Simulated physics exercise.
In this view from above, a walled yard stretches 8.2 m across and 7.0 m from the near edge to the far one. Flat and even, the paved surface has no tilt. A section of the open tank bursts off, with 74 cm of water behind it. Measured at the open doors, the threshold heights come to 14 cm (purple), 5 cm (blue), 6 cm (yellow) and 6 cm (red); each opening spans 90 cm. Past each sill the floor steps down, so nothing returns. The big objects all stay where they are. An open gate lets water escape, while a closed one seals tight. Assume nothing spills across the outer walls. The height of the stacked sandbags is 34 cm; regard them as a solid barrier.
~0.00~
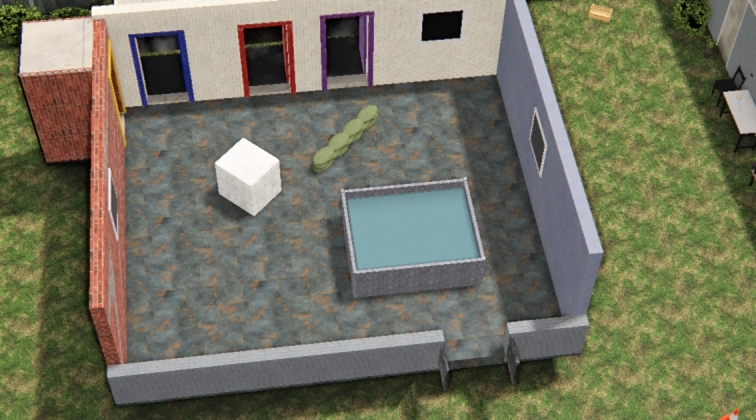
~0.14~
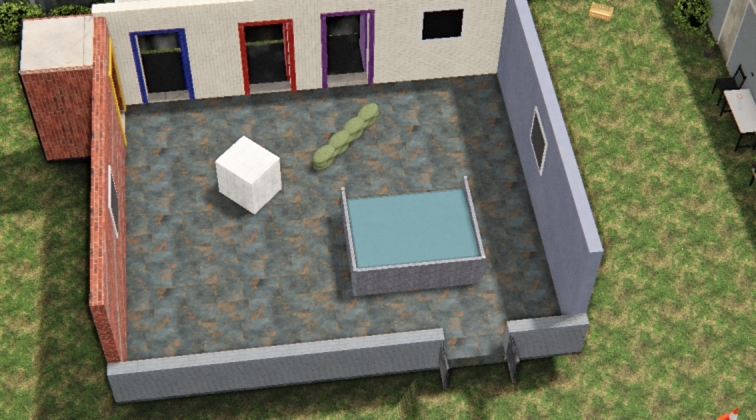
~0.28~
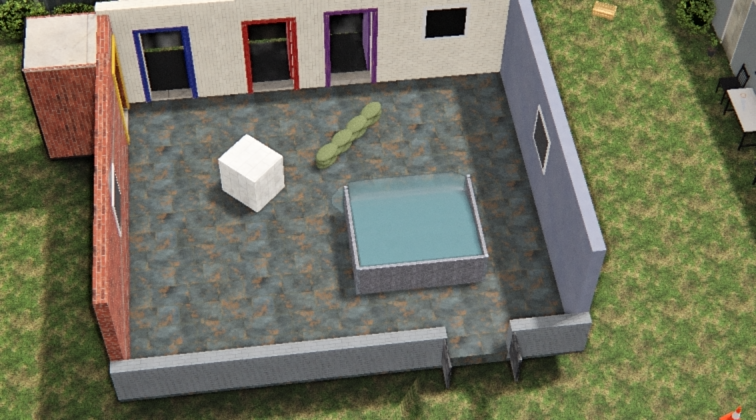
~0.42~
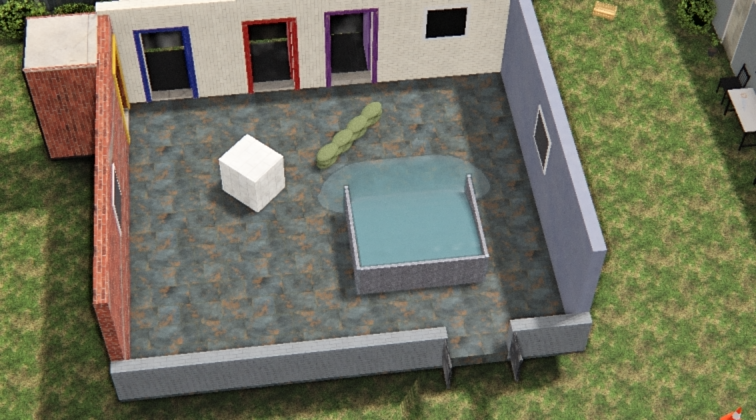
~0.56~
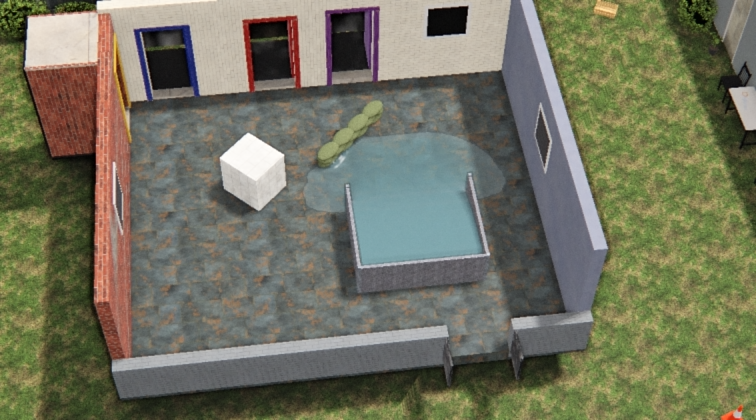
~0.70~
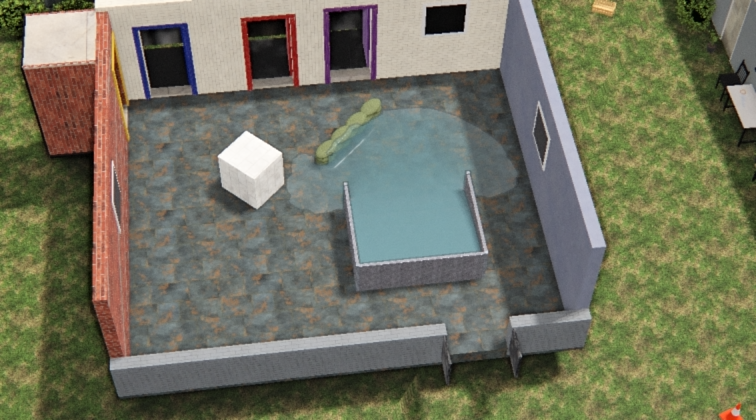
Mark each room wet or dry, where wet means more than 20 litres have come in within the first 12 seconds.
Purple door - dry, blue door - wet, yellow door - wet, red door - dry.
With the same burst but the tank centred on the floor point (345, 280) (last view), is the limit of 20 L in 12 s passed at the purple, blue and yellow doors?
Then: Purple under, blue past it, yellow over.
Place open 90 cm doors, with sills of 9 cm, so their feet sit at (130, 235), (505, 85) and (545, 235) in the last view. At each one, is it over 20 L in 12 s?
Well, the first is on the low side, the second is on the high side, and the third is on the low side.
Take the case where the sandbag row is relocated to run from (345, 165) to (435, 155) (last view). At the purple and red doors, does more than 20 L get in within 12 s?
Note - purple: Limit held; red: Limit exceeded.
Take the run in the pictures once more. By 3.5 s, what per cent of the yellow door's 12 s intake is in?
0 per cent, roughly.
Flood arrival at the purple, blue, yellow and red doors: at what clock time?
So, purple at 1.3 s, then blue at 2.8 s, yellow at 3.2 s, and red at 2.2 s.
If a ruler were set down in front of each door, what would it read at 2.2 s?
In centimetres, the purple door has 11, the blue door 0, the yellow door 0 and the red door 2.
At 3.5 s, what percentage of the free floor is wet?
Around 45 per cent wet.
After 1.4 s water covers 25 % of the floor and is deepest (51 cm) near (415, 78); purple door 4 cm at the sill, 0 L in, blue door not reached, yellow door not reached, red door not reached.
After 2.2 s water covers 35 % of the floor and is deepest (69 cm) near (487, 72); purple door 11 cm at the sill, 0 L in, blue door not reached, yellow door not reached, red door 2 cm at the sill, 0 L in.
After 3.5 s water covers 45 % of the floor and is deepest (35 cm) near (499, 89); purple door 9 cm at the sill, 1 L in, blue door 8 cm at the sill, 1 L in, yellow door 3 cm at the sill, 0 L in, red door 3 cm at the sill, 0 L in.
After 7.0 s water covers 85 % of the floor and is deepest (19 cm) near (559, 315); purple door 7 cm at the sill, 1 L in, blue door 6 cm at the sill, 17 L in, yellow door 14 cm at the sill, 70 L in, red door 3 cm at the sill, 0 L in.
After 12.0 s water covers 95 % of the floor and is deepest (12 cm) near (130, 273); purple door 4 cm at the sill, 1 L in, blue door 6 cm at the sill, 35 L in, yellow door 6 cm at the sill, 100 L in, red door 4 cm at the sill, 0 L in.
